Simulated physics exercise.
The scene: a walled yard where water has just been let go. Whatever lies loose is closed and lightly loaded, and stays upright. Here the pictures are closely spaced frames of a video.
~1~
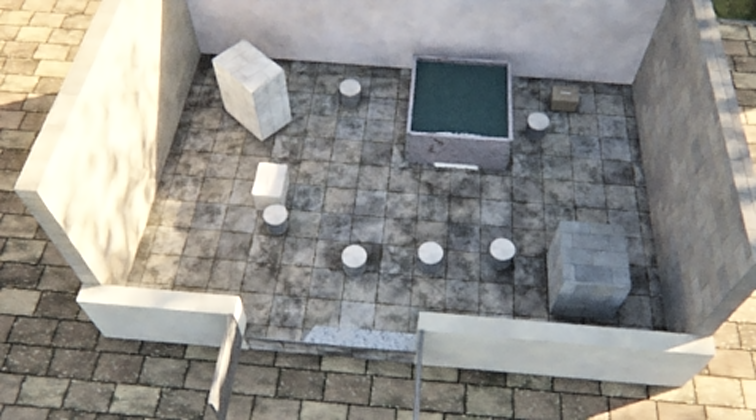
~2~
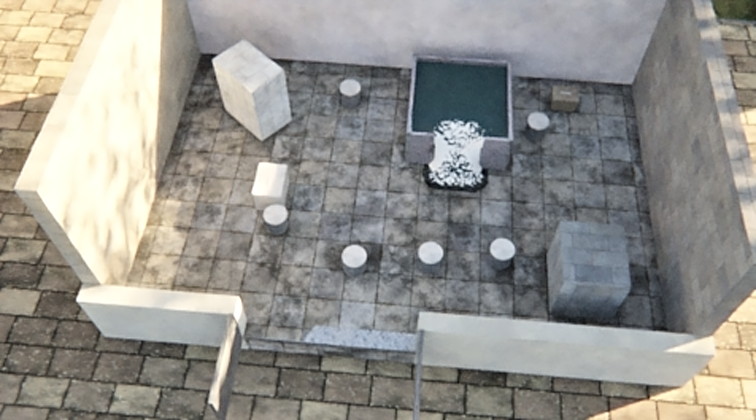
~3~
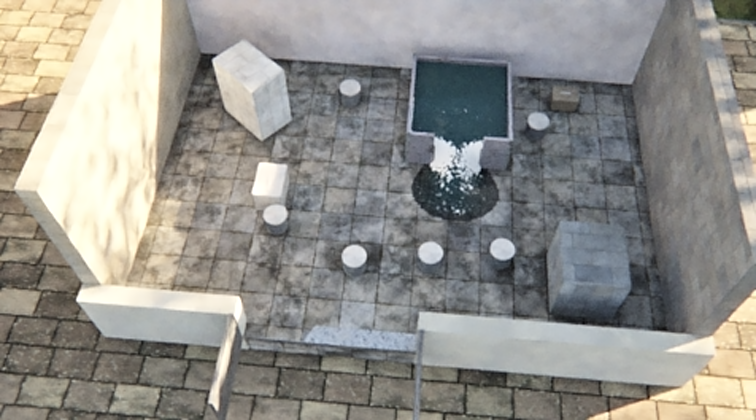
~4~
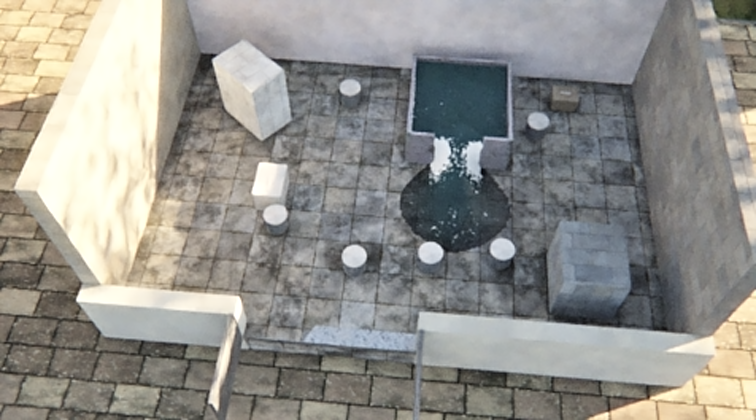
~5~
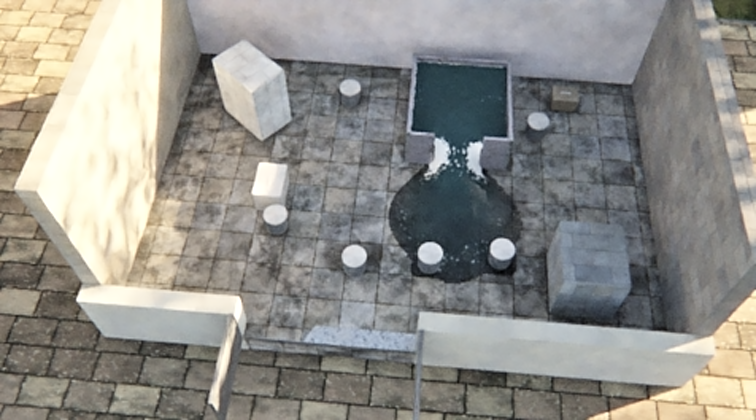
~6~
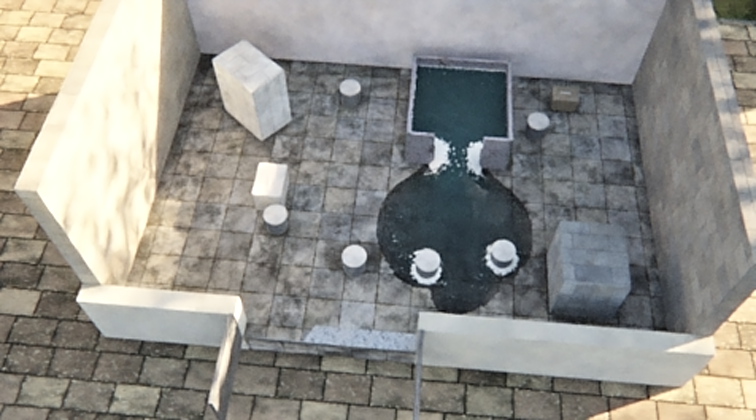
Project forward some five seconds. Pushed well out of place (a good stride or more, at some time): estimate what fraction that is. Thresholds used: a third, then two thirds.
The part that gets shoved well aside lies in the middle band.
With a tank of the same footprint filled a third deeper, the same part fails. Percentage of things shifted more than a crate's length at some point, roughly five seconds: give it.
I'd put it near 40 out of a hundred.
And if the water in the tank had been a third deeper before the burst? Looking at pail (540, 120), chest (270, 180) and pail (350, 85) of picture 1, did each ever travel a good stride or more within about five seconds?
The first stopped before it, the second stopped before it, the third stopped before it.
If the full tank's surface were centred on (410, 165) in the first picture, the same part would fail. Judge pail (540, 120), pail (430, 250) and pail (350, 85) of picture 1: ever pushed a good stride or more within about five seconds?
Results in order: Never that far / made it that far / never that far.
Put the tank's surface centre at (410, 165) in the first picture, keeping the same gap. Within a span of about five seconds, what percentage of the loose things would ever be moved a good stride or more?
I make it 20 per cent.
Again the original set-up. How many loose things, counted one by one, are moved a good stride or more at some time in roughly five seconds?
3.
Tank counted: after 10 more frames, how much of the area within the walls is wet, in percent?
I'd put it near 40 percent.
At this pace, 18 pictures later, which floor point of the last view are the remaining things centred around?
Mean position: Approx. (437, 171) px.
A moment on, 2 of 8 are well off their spots; 0 afloat.
Next, 3 of 8 are well off their spots; 1 afloat.
Later, 3 of 8 are well off their spots; 0 afloat.
In the end, 3 of 8 are well off their spots, and 3 have been at some point; 1 afloat.
